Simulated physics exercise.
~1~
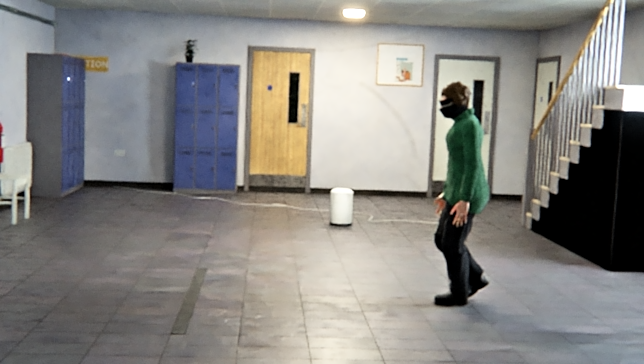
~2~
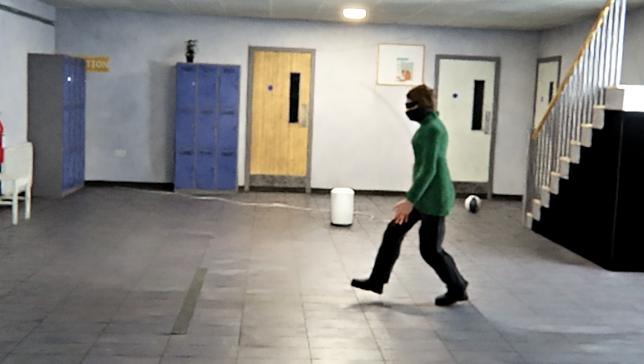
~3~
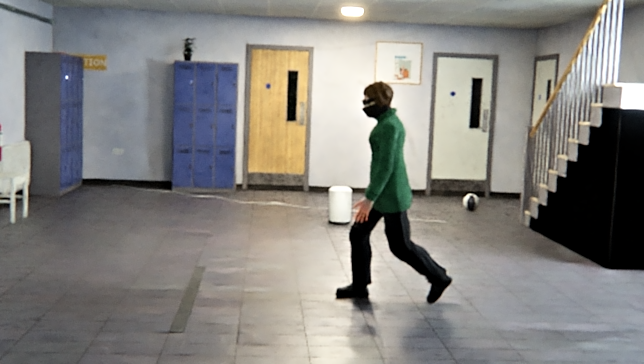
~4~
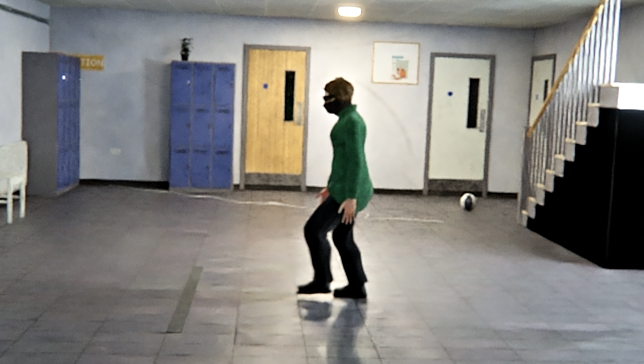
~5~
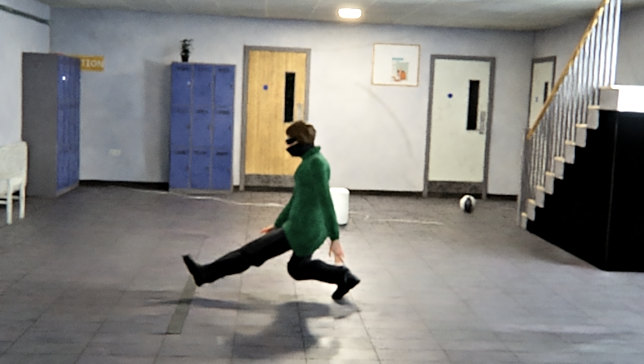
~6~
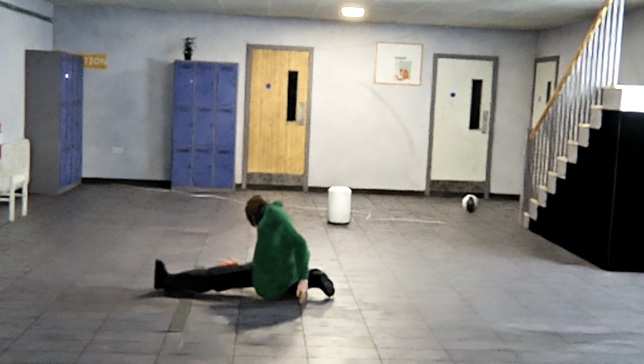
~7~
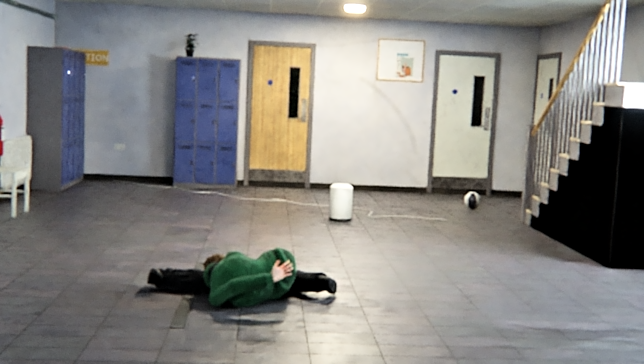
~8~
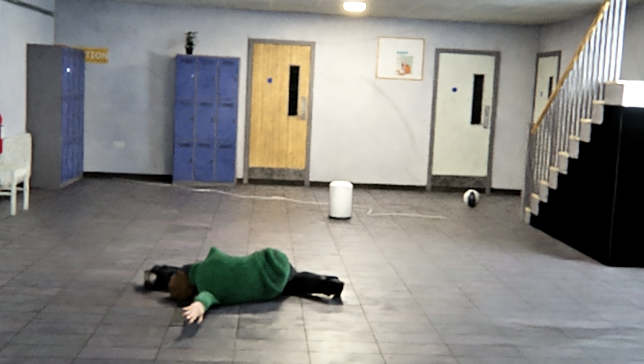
In a tiled hall with blue lockers, two doors and a staircase, a person in a green top, dark trousers and a dark face covering walks from right to left with empty hands, heading for a narrow black strip on the floor. Partway across, the steps shorten and the knees bend. The person drops, one leg sliding out ahead toward the left and the other folding behind. The torso slumps forward over the outstretched leg and sinks to the floor. The person ends lying low, one arm reaching out, with chest and hips stopping short of the strip.
